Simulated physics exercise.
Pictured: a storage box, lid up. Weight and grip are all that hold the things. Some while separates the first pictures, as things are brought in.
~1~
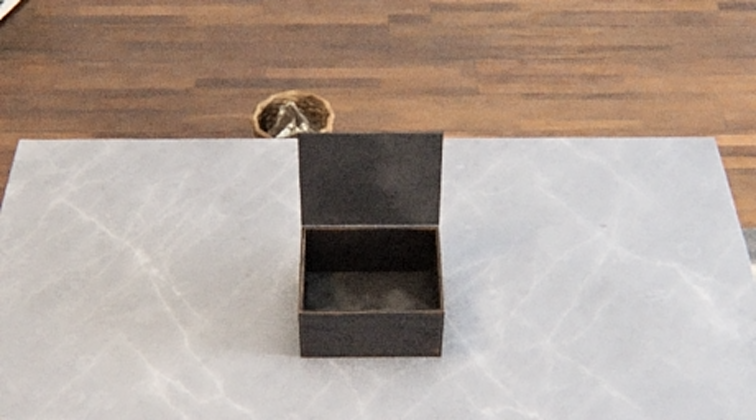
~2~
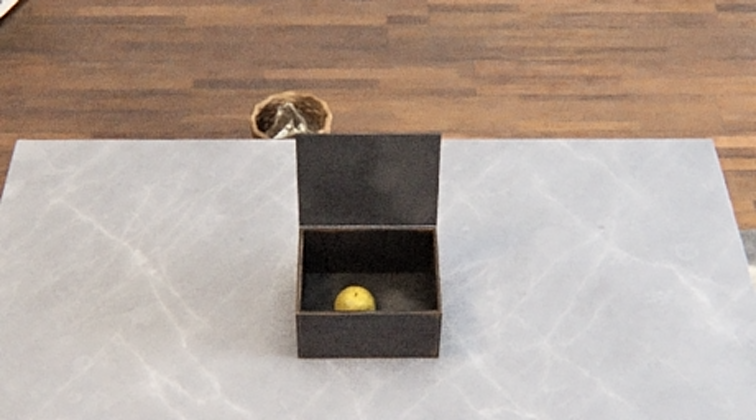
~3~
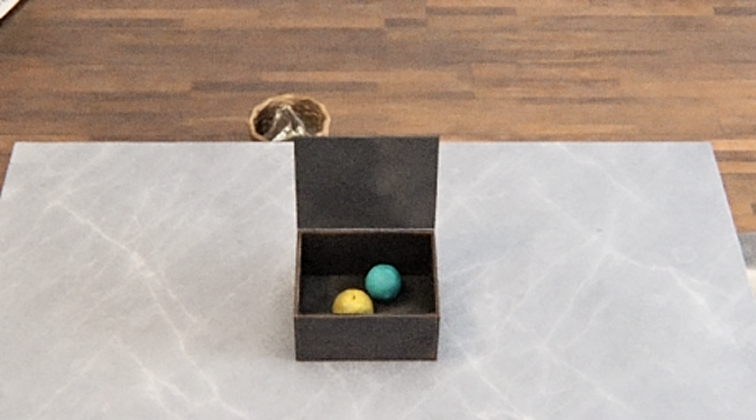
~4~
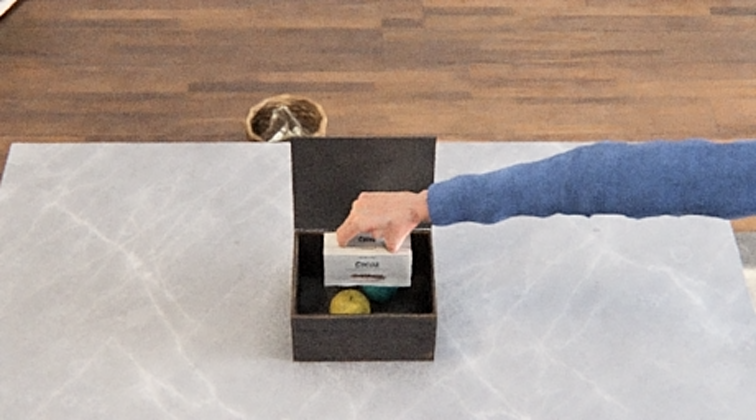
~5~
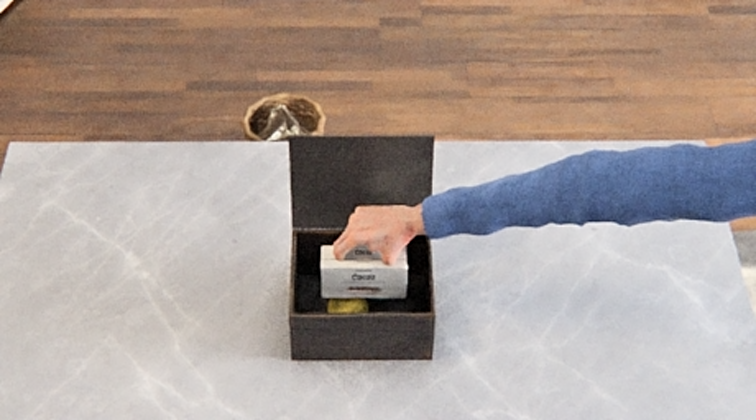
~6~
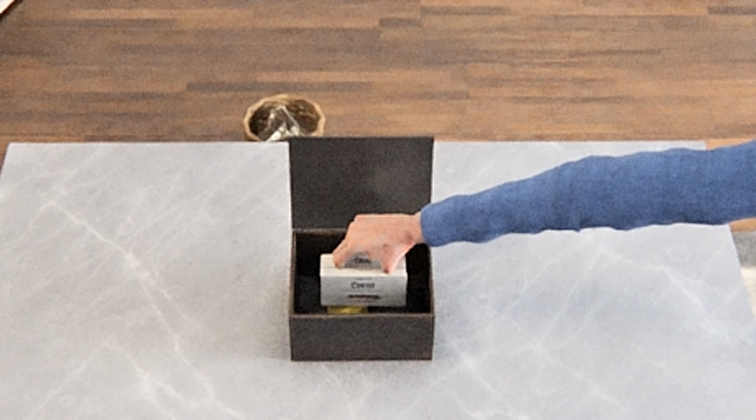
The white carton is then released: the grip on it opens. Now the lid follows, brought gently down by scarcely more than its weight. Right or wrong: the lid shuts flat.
Wrong, the lid stays open.
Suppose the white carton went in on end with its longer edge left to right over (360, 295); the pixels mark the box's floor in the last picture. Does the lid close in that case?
The lid settles shut this time.
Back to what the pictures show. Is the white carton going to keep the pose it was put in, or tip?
By the end it has leaned over.
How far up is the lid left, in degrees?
Some 16° above the rim.
Then, 0.40 s after the last picture, white carton on its side near (401, 294); yellow apple rolled a little.
Then, 1.20 s after the last picture, lid starting down; white carton on its side near (394, 300); yellow apple rolled about its own width.
Then, 1.60 s after the last picture, lid 57° above the rim; white carton on its side near (394, 300); yellow apple rolled about its own width.
Then, 1.90 s after the last picture, lid 25° above the rim; white carton on its side near (394, 300); yellow apple rolled about its own width.
At rest, lid 17° above the rim; tipped over in the box, white carton; moved from the start, yellow apple; turquoise lemon in place. Seen from the same camera at the end, white carton near (394, 300).
